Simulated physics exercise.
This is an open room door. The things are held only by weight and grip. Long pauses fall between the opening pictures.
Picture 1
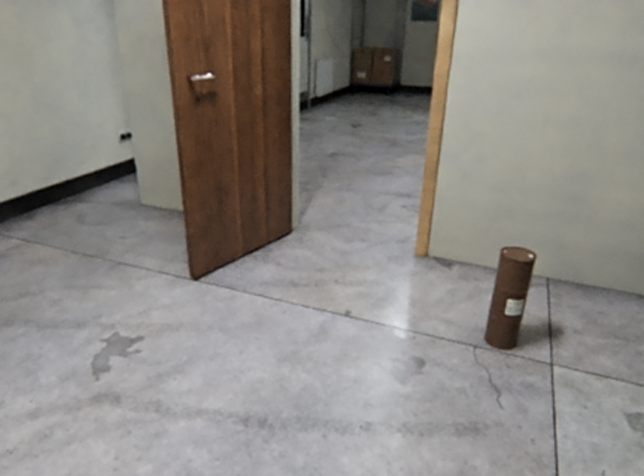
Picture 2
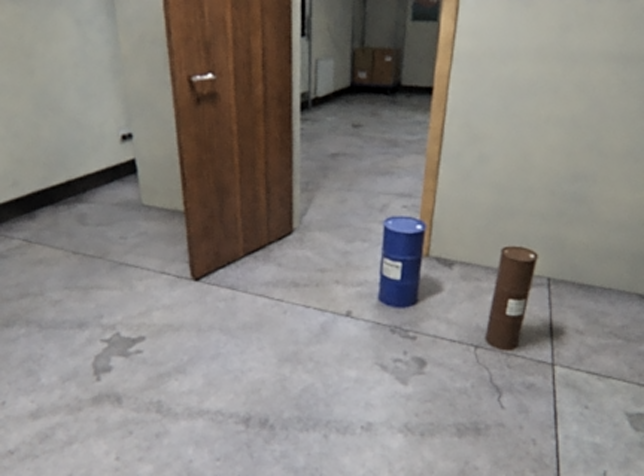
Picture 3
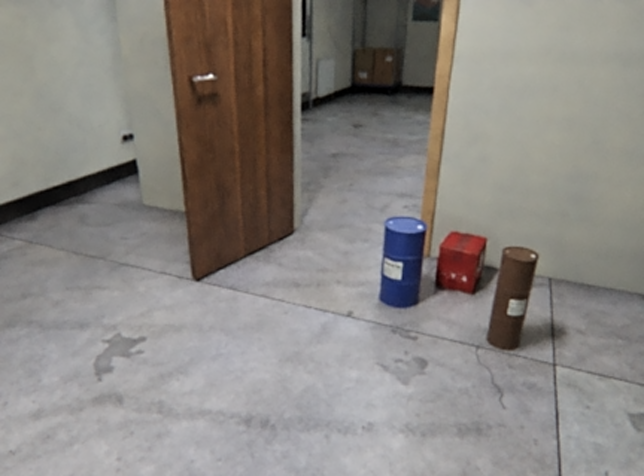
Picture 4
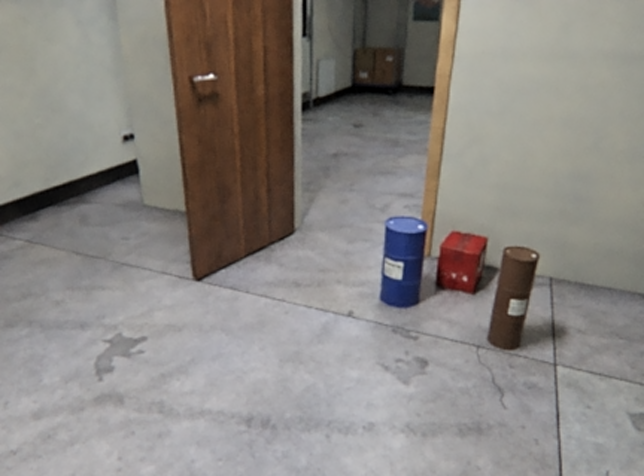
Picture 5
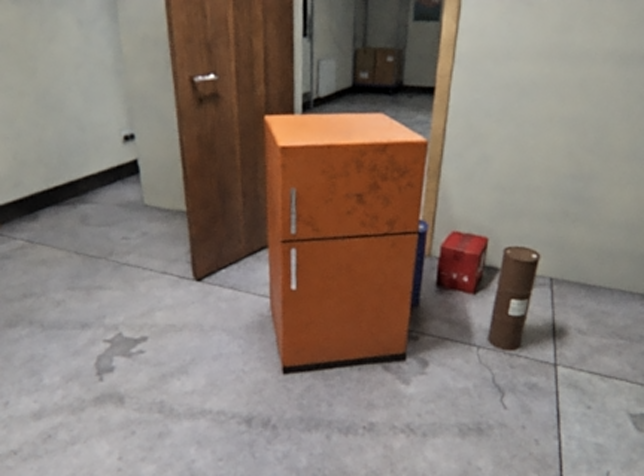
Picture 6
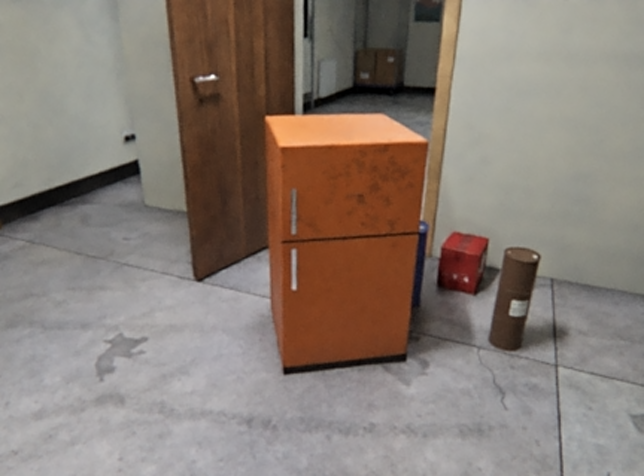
In a bare room, a blue canister, red parcel and orange appliance appear in turn.
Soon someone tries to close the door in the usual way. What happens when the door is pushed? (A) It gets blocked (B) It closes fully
B, it closes fully.
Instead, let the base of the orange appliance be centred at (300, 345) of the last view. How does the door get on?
The door goes all the way after that.
Then, 0.80 s past the last view, door at 73°.
Then, 1.30 s past the last view, door at 33°.
Finally, door at 0°; all 4 still in place. Final places as the last picture's camera would see them, orange appliance near (336, 239).
